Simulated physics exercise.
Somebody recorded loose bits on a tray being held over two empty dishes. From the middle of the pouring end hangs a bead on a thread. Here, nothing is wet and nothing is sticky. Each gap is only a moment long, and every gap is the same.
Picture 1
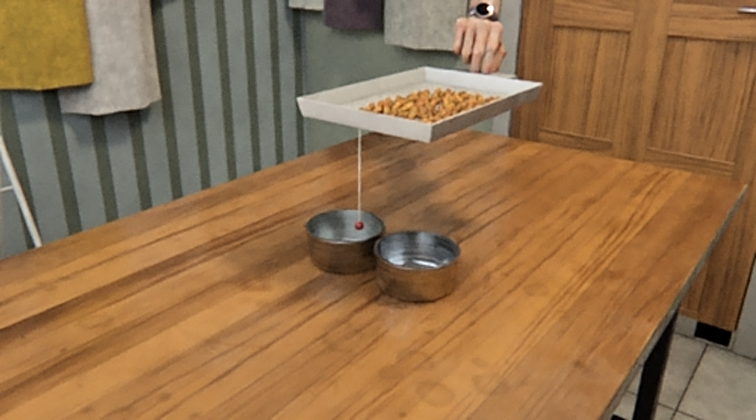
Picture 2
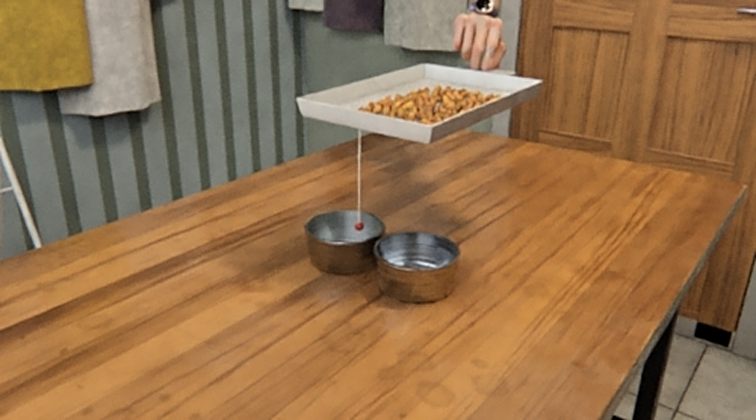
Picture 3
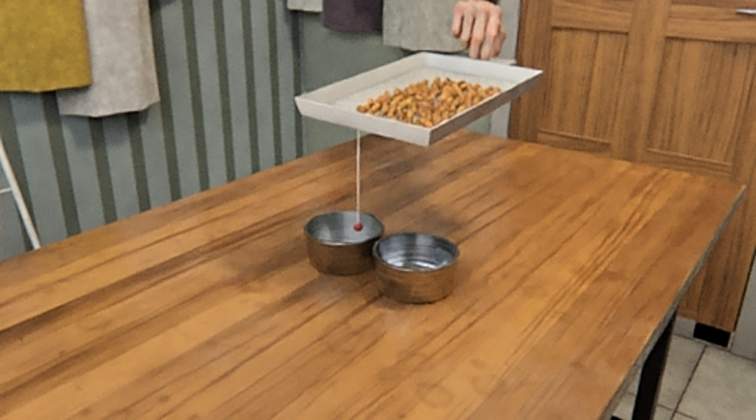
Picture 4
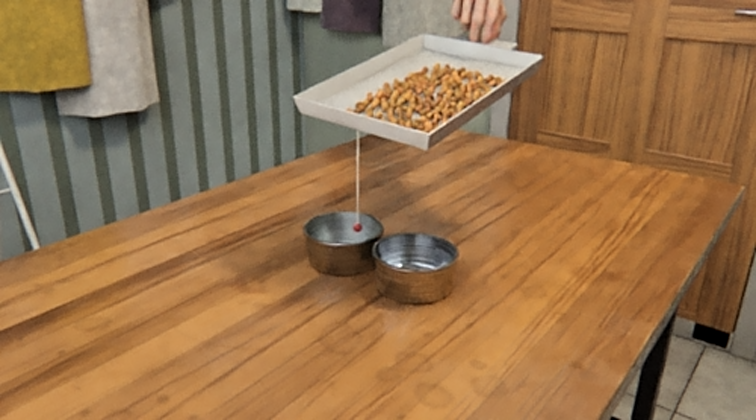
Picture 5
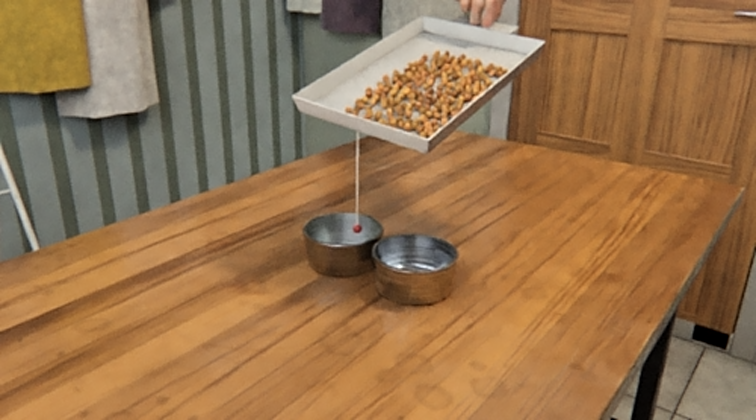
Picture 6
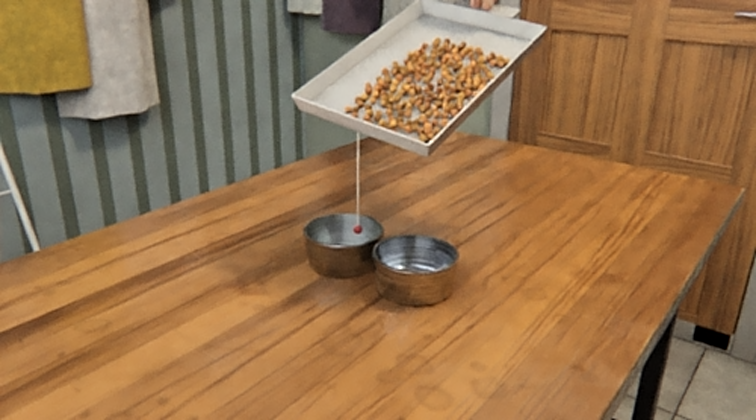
In the video, a hand holds a white tray of roasted chickpeas above two empty metal dishes on a wooden table, then raises the far end, steadily tilting the tray toward its lower right corner while a red bead hangs nearly still.
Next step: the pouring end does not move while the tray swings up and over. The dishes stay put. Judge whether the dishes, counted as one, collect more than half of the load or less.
A lesser share is caught.
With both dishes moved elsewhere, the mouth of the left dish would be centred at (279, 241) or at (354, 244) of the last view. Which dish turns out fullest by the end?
Try 1: The rightmost dish; try 2: The rightmost dish.
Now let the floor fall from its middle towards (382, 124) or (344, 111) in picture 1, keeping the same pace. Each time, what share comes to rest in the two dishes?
Lab note: Try one about 0 %, try two 60 %.
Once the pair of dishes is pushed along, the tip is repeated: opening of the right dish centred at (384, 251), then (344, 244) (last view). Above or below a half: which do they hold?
At place one a lesser share; at place two a lesser share.
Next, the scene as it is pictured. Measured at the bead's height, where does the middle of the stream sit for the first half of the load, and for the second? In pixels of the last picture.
Near (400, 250) and later near (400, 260).
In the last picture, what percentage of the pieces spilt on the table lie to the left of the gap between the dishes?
Around 60 percent of the pieces.
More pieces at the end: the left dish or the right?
The one at right ends up fuller.
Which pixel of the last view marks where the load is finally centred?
At about (386, 308).
Soon, tray tipped steeply; all on the tray.
A while on, tray tipped past a quarter turn; nearly all on the tray; a stray few in the right dish; a small part outside both; a stray few in the air.
Towards the end, tray tipped past a quarter turn; about a third in the right dish; about two thirds outside both.
Finally, tray tipped past a quarter turn; about a third in the right dish; a stray few in the left dish; about two thirds outside both.
